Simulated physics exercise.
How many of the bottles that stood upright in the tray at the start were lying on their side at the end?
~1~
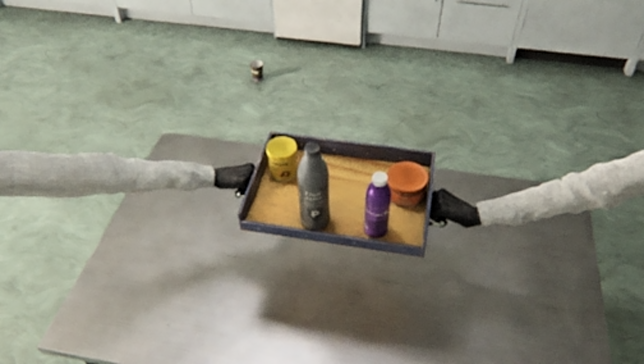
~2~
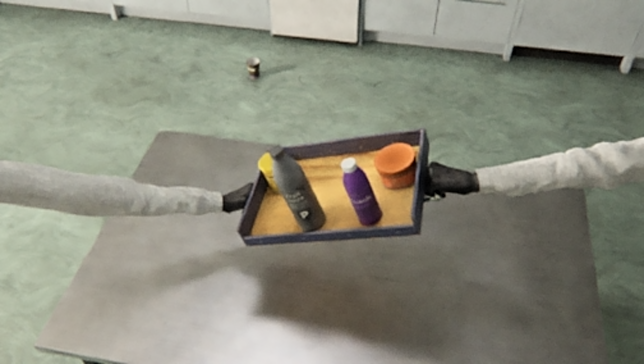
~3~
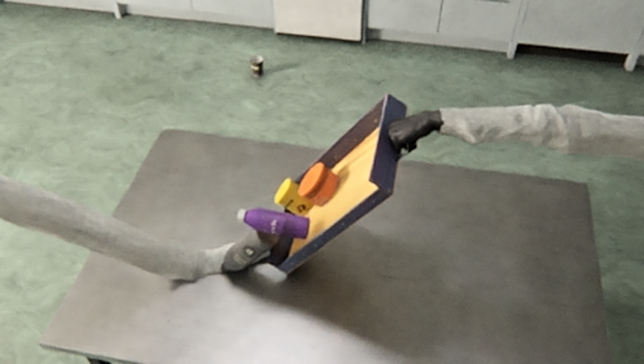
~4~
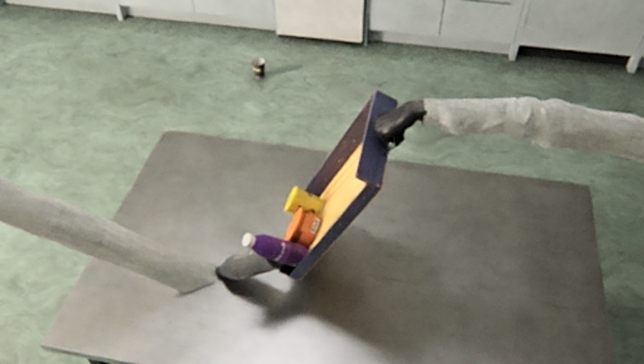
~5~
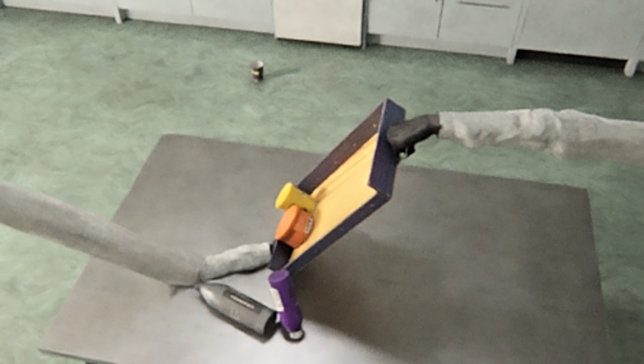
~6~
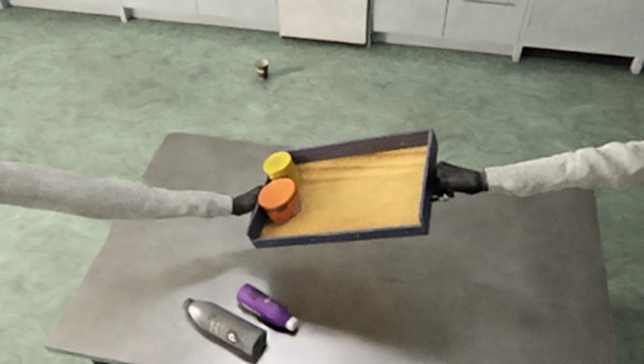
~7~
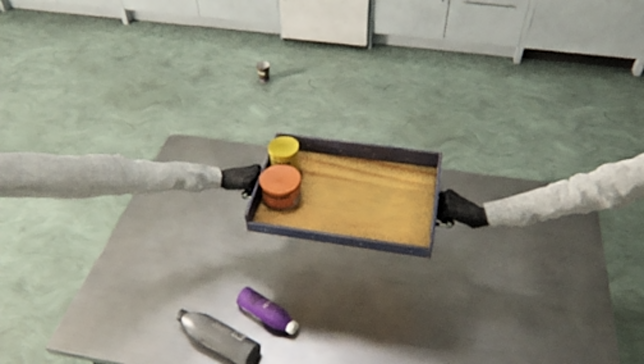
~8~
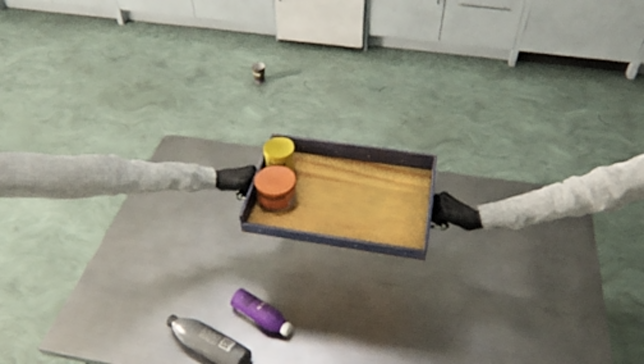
Two of them were lying on their side at the end, the purple bottle and the grey bottle.
